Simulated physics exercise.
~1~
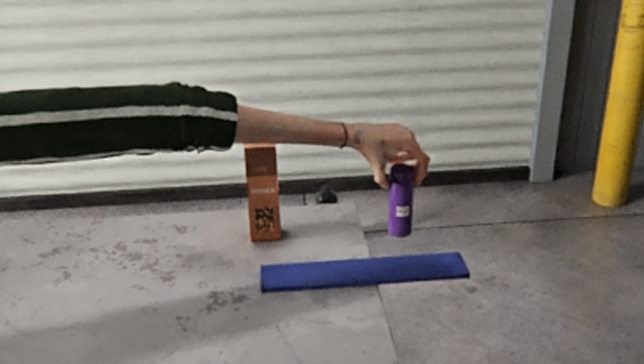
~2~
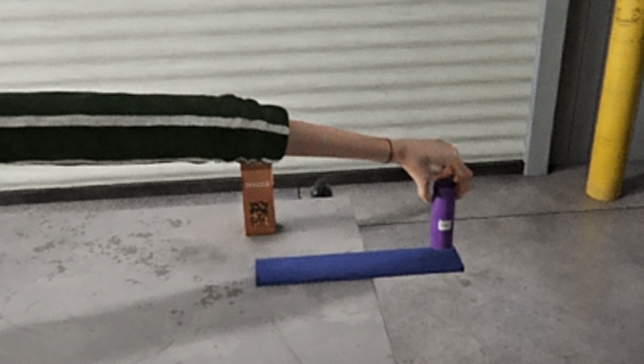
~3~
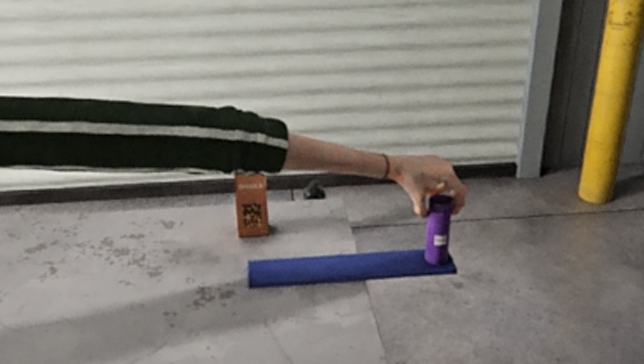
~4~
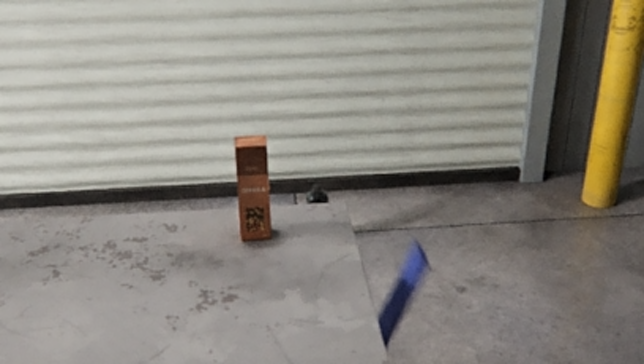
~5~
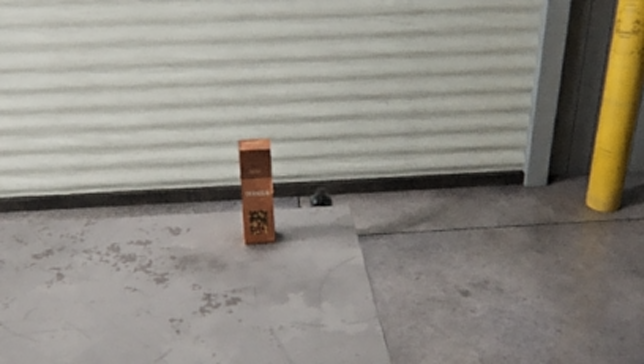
We see a hand move a purple cylindrical container right and set it on the right end of a blue plank beside a stacked orange carton. The hand withdraws, the plank tips and drops from view, the container is gone too, and the carton remains standing.
